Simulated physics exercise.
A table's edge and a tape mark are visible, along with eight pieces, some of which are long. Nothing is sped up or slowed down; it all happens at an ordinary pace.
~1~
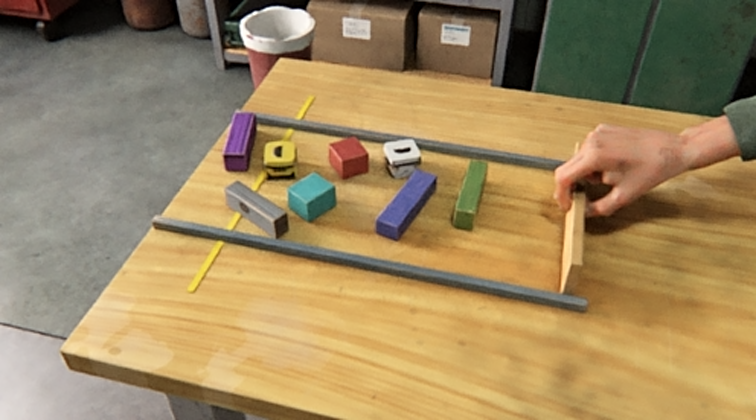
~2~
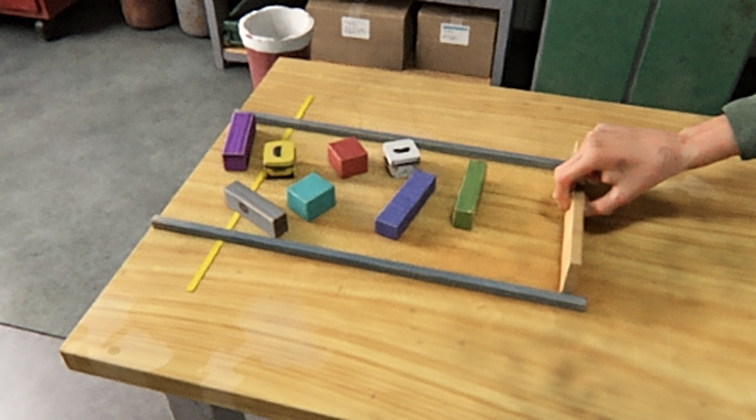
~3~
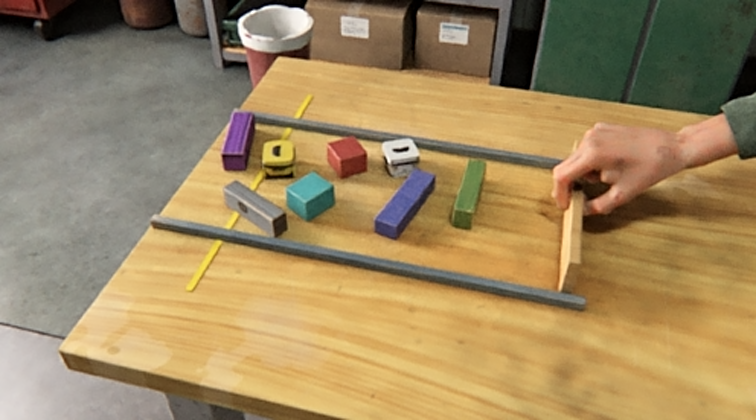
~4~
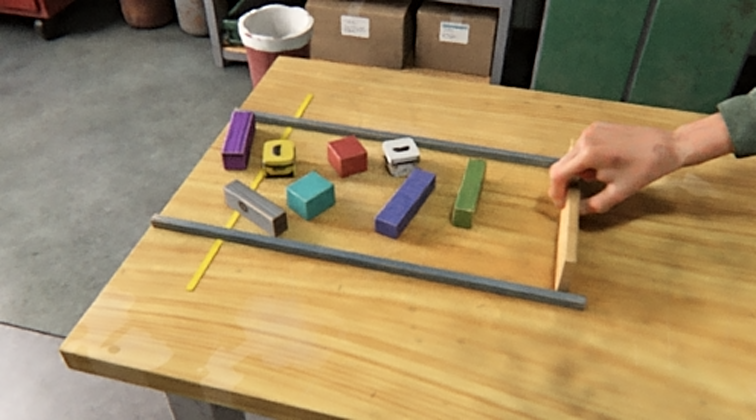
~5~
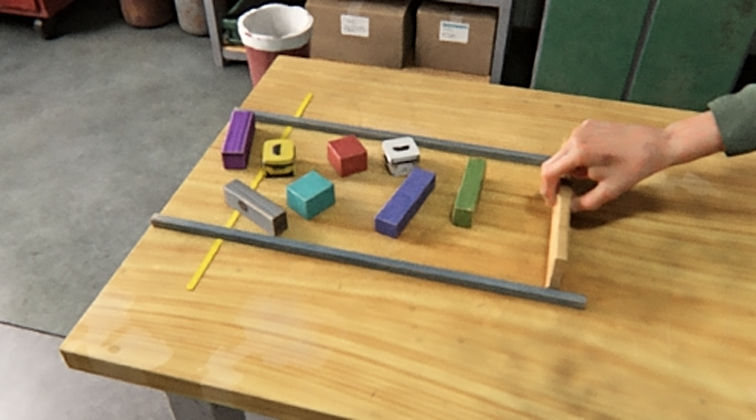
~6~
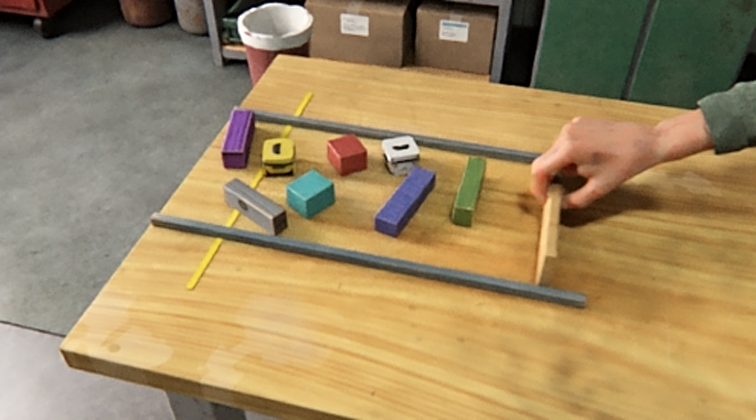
A hand slides an upright wooden board slightly left between two rails toward the still blocks.
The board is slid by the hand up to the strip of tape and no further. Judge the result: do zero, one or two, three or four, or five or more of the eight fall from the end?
Lost: One or two.
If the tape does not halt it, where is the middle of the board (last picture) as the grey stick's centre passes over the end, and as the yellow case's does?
Near (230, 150) and (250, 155).
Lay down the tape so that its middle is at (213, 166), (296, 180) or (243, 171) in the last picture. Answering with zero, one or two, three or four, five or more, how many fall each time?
Well, going through them: Five or over, then none at all, then 3 or 4.
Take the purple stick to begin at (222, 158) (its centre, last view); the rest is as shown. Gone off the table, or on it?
That purple stick heads down.
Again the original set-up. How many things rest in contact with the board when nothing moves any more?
Looks like 3 of them, all told.
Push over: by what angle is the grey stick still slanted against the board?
Roughly 75° out of line.
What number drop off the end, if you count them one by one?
The total is 1.
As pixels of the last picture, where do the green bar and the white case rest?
In the last picture they sit at about (256, 156) and about (272, 124).
Soon after, none off yet; purple stick at rest near (239, 138); yellow case at rest near (279, 158); grey stick at rest near (255, 206).
After that, none off yet; purple stick displaced a little near (229, 137); yellow case displaced about its own width near (247, 155); grey stick displaced a little near (237, 212).
In the end, the number that fall off is one or two; gone, purple stick.
